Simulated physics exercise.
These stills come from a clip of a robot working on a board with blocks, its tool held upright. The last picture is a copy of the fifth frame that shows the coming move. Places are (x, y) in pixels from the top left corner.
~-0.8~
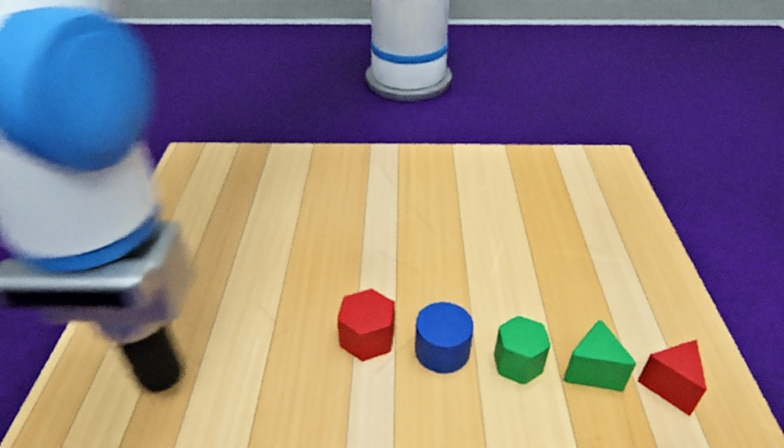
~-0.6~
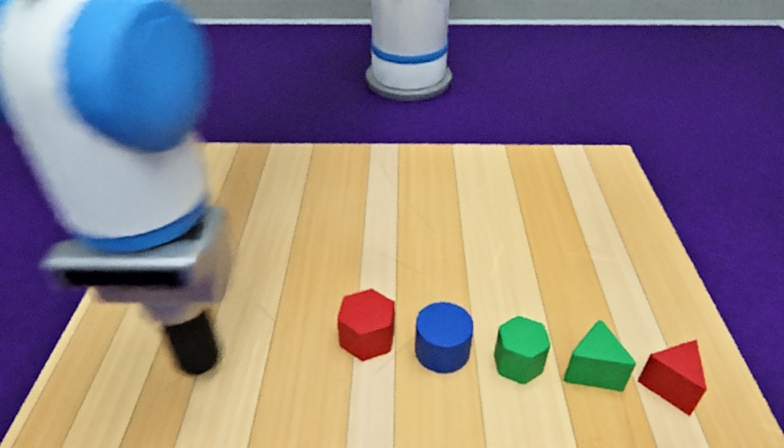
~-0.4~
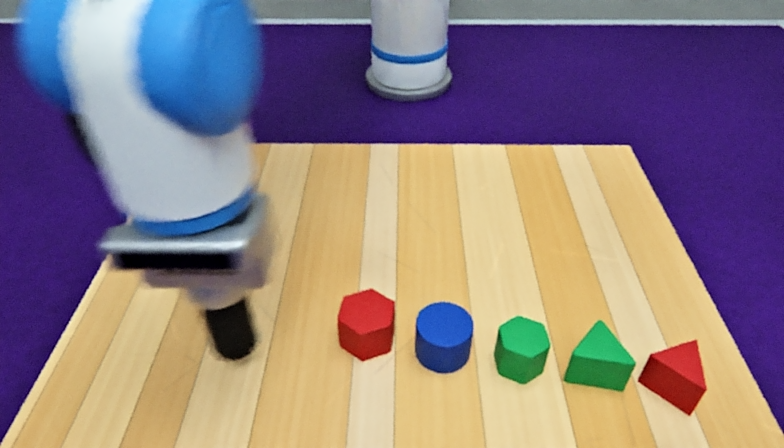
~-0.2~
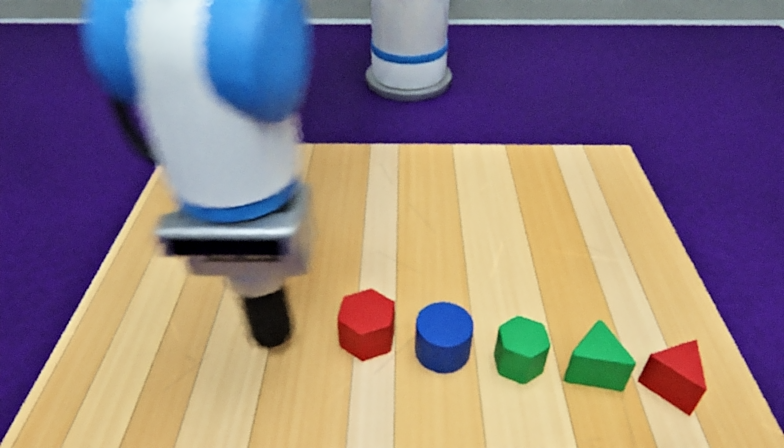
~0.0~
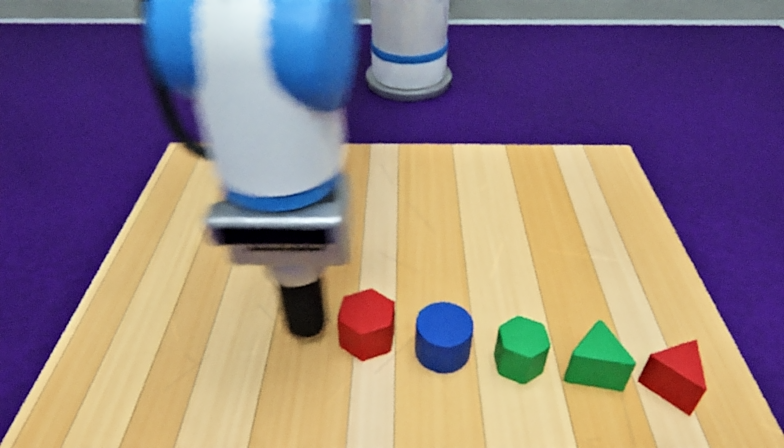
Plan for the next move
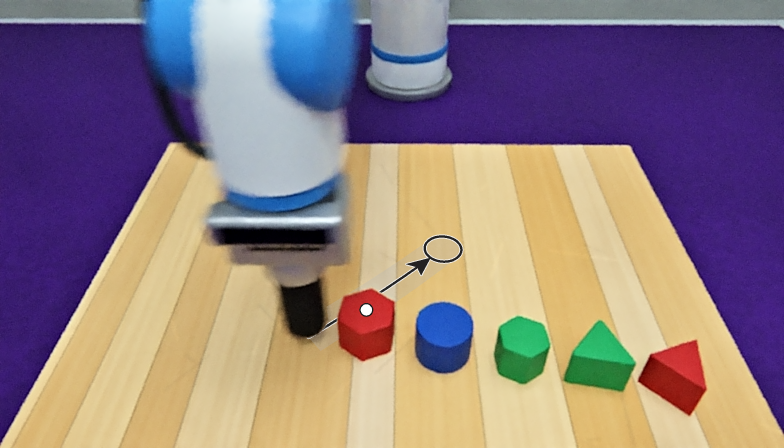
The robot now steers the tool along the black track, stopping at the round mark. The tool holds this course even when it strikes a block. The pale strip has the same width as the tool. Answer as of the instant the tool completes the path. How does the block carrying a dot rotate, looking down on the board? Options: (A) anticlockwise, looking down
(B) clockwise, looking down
I choose B.
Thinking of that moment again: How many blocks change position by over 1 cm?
By the end, one block will have moved.
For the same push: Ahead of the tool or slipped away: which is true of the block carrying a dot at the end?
It ends up beside or behind the tool.
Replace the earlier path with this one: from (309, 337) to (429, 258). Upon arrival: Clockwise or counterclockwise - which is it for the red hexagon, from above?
From above, clockwise.
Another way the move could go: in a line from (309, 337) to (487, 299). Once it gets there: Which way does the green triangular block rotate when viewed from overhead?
Against the clock.
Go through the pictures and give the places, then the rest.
The first picture shows lower end of the tool (160, 375), tops of blocks, red hexagon (366, 310), blue circle (445, 323).
The second picture shows tool (199, 358), blocks as before.
The third picture shows tool (236, 344), blocks as before.
The fourth picture shows tool (272, 332), blocks as before.
The fifth picture shows tool (306, 323), red hexagon (366, 310), blue circle (445, 323).
The drawn path runs straight from (309, 337) to (443, 249); the dot is on the red hexagon.
On the path given first. One third of the way, tool (360, 290); red hexagon (389, 305), turned 45° clockwise.
Two thirds of the way, tool (405, 261); red hexagon (389, 305), turned 45° clockwise.
At the end, tool (444, 234); red hexagon (389, 305), turned 45° clockwise; blue circle not moved.
